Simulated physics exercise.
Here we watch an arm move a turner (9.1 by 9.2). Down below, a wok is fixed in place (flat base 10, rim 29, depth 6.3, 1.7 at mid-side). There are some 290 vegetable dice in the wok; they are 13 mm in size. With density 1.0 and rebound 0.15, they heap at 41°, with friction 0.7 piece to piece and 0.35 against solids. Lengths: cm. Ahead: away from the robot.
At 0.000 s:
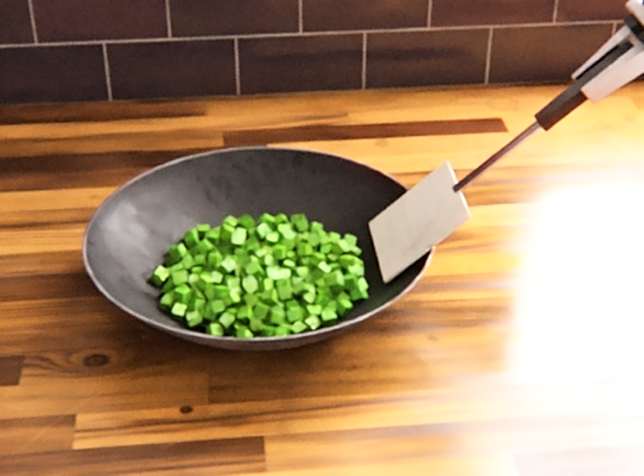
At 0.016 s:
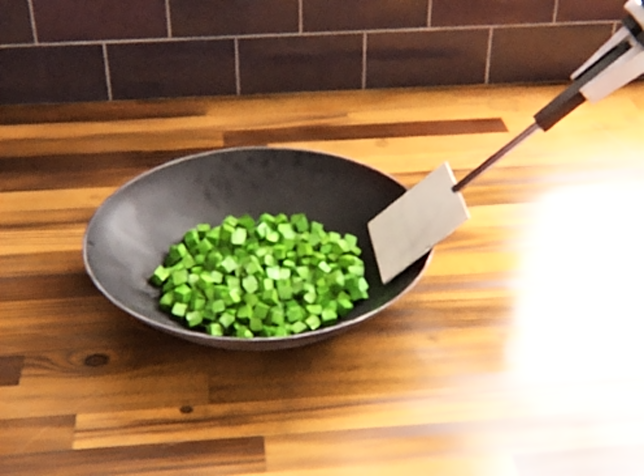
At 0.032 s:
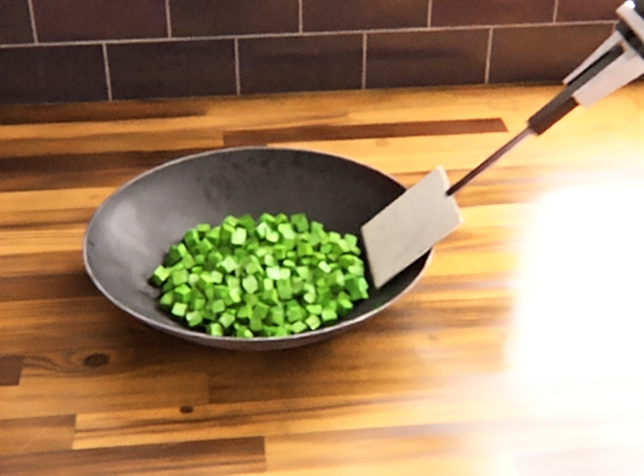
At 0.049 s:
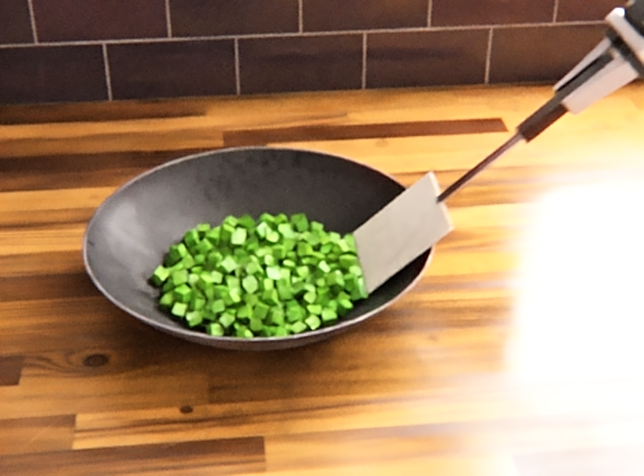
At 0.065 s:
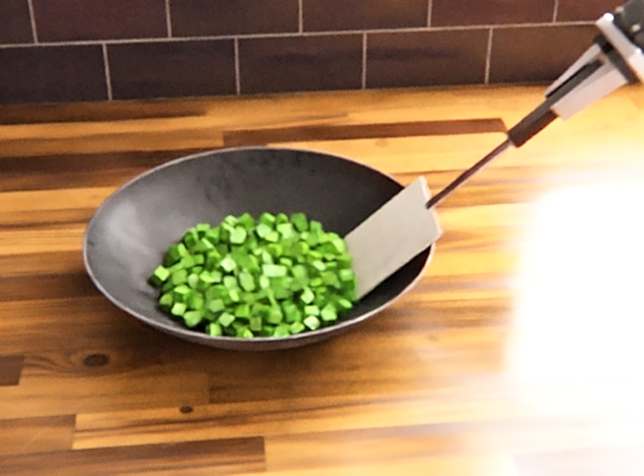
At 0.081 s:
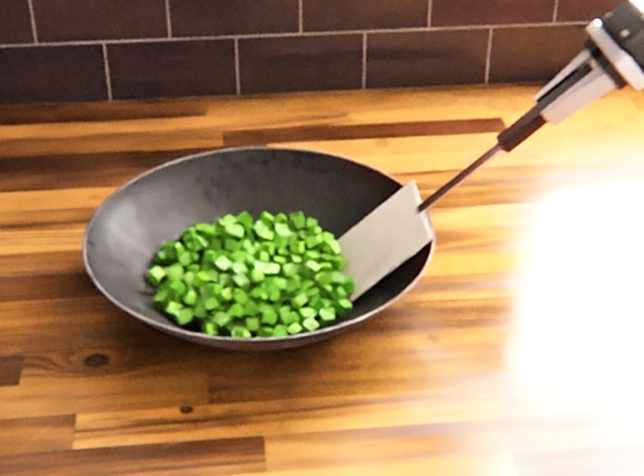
A heap of bright green vegetable cubes sat in a dark wok on a wooden counter while a robot arm slid a flat turner down and left into them, nudging the pile slightly leftward.
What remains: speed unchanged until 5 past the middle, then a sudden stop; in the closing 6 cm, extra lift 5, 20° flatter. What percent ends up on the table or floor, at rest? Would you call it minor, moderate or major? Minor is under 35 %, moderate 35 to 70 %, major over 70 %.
I would call it minor.
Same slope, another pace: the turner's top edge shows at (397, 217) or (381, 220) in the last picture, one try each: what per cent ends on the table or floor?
Around 5 per cent, then around 10 per cent.
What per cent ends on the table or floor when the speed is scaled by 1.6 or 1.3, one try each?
Around 5 per cent, then around 0 per cent, would end on the table or floor.
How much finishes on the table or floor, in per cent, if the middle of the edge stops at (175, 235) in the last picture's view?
Approximately 5 per cent, I reckon.
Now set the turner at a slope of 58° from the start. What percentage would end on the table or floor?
In that case around 0 per cent.
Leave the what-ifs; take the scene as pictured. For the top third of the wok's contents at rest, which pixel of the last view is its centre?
Around (153, 258).
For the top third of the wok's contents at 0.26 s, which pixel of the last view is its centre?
Centre: Roughly (149, 258) in the last picture.
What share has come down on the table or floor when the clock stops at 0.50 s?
0 %.
By 0.17 s, sloping 42°, highest piece 5 above the table; 287 in the wok.
By 0.26 s, sloping 33°, highest piece 7 above the table; 287 in the wok.
By 0.50 s, sloping 22°, highest piece 6 above the table; 285 in the wok, 2 on the table or floor.
By 1.55 s, sloping 22°, highest piece 6 above the table; 285 in the wok, 2 on the table or floor.
Final count, 285 in the wok, 2 on the table or floor. That is 1 % on the table or floor.
